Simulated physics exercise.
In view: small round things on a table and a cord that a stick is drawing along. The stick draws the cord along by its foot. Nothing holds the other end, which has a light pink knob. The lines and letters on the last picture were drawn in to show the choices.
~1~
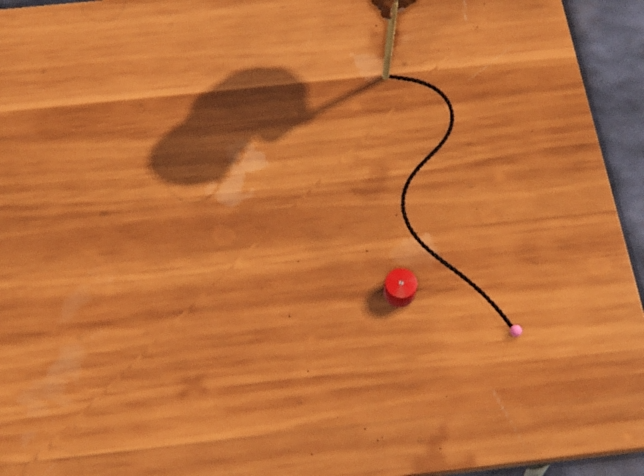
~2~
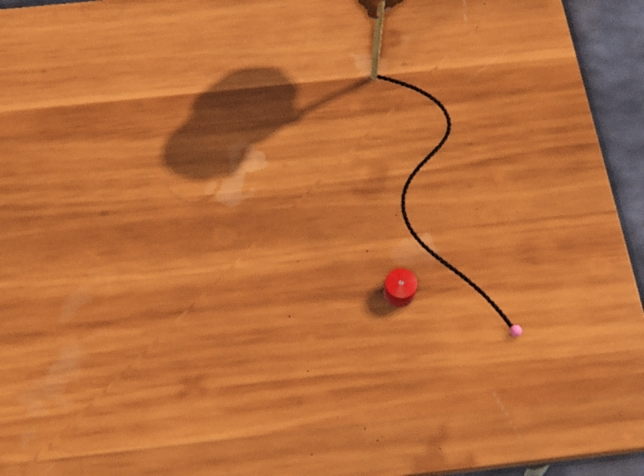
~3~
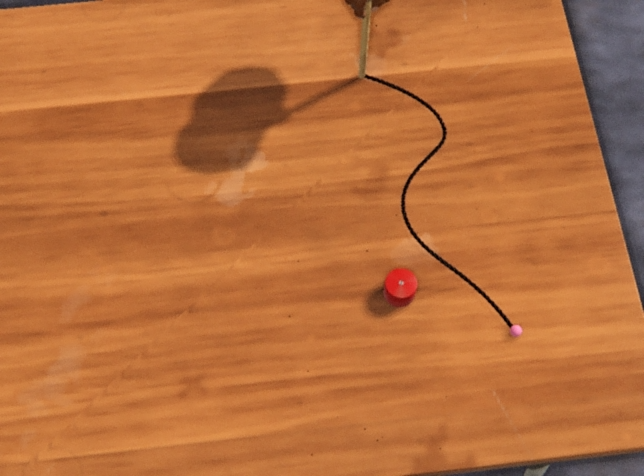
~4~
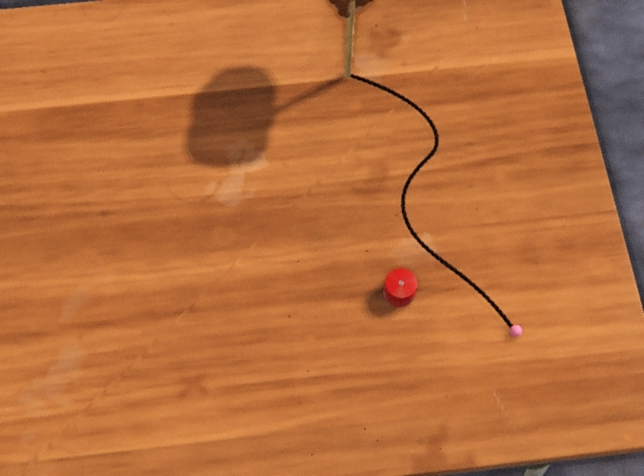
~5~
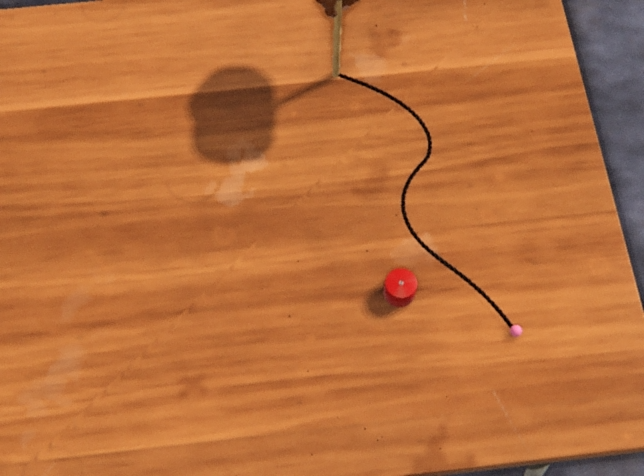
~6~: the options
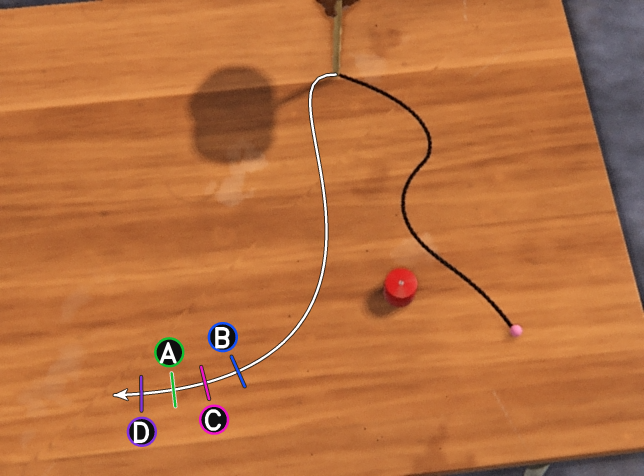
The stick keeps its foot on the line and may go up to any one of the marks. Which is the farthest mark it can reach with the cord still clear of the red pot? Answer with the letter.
All is well up to A.
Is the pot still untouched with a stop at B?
Yes.
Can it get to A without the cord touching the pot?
Yes.
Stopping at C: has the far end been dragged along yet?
No.
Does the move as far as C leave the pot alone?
Yes.
On the marked copy, A at (174, 390); B at (238, 371); C at (205, 383); D at (141, 394); the route from (336, 75) via (322, 274) to (114, 395).
With A. Early on, foot of the stick (323, 188), middle of the cord (405, 191), free end (516, 331).
Further on, foot of the stick (296, 329), middle of the cord (405, 191), free end (516, 331).
At the end, foot of the stick (174, 390), middle of the cord (349, 281), free end (516, 331); nothing has been touched.
As for the rest, B is safe but short; C is safe but short; D brings the cord against the pot.
